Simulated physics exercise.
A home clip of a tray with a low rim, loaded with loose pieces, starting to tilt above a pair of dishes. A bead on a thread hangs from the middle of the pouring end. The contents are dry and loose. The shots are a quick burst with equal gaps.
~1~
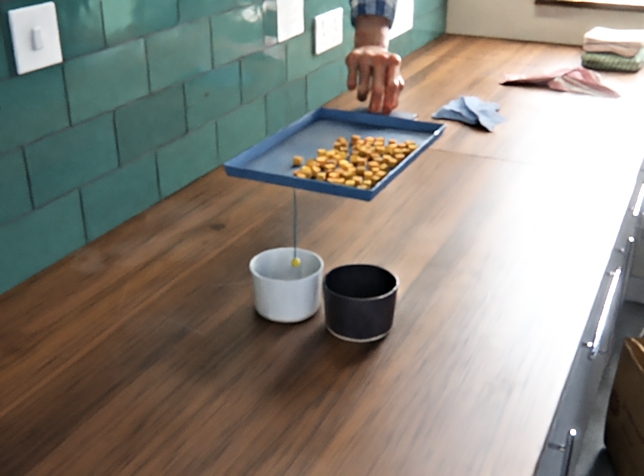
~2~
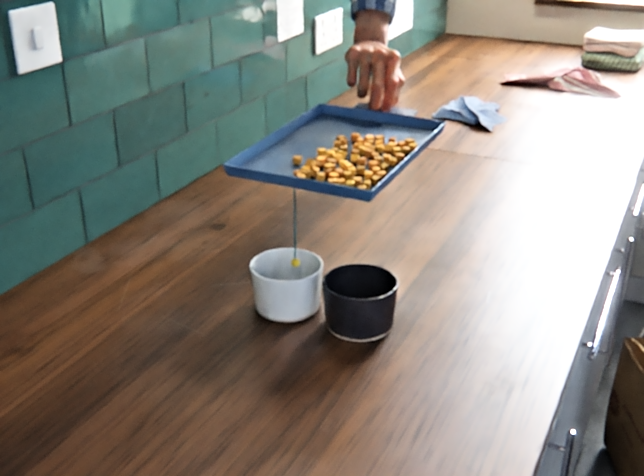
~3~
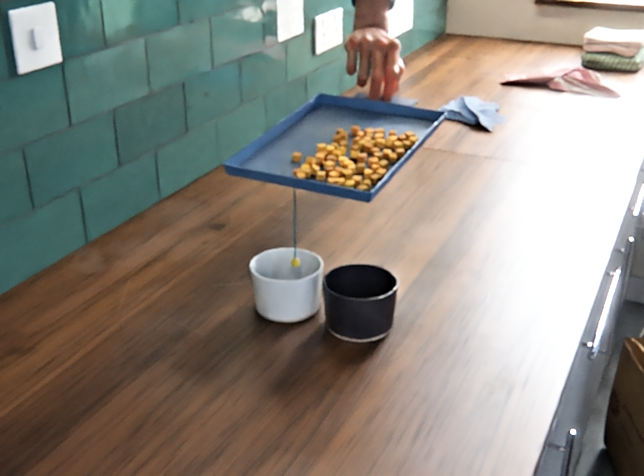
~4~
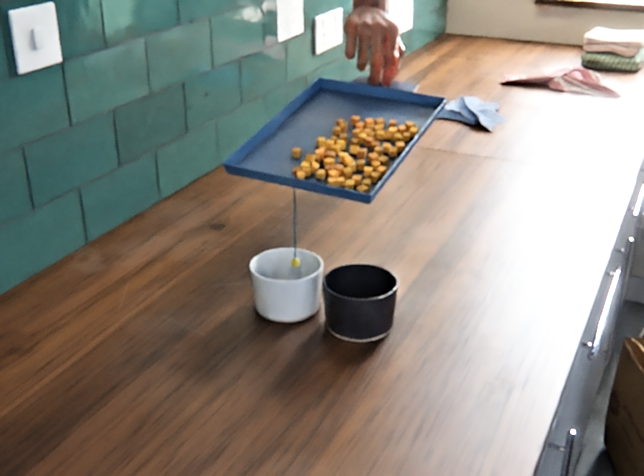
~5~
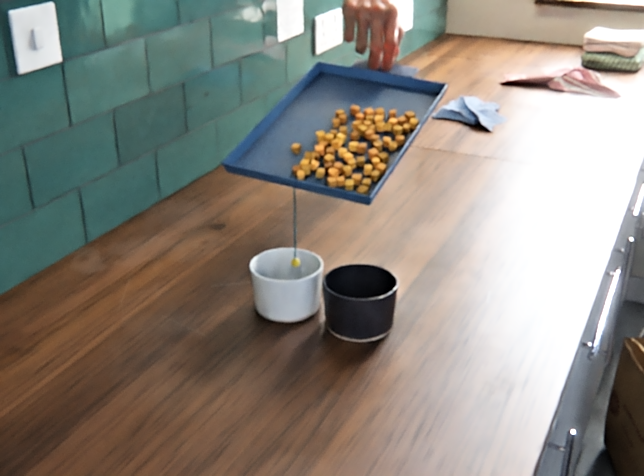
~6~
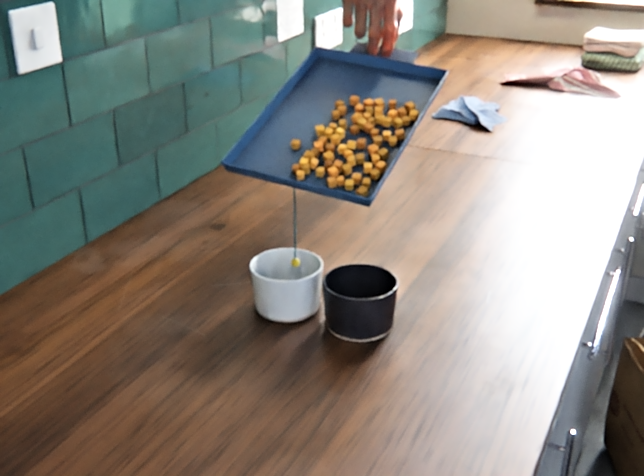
A hand raises the far side of a blue tray of croutons, tilting it steadily.
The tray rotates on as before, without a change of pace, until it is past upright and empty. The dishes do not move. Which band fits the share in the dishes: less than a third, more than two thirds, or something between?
They take less than a third between them.
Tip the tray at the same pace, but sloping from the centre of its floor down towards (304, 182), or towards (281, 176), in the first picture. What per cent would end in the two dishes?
About 0 and 0 per cent.
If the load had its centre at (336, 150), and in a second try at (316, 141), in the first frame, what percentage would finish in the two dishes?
First some 10, then 10 per cent.
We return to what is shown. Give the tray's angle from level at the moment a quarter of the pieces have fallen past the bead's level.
Near 110 degrees.
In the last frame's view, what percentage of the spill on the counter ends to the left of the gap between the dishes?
Some 50 per cent.
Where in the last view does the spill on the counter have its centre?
Around (326, 363).
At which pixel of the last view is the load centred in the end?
Around (329, 360).
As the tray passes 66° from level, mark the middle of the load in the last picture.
Near (342, 168).
Soon, tray tipped steeply; all on the tray.
A while on, tray tipped past a quarter turn; nearly all on the tray; a stray few in the air.
Towards the end, tray tipped past a quarter turn; a small part in the right dish; nearly all outside both.
Finally, tray tipped past a quarter turn; a small part in the right dish; none in the left dish; nearly all outside both.
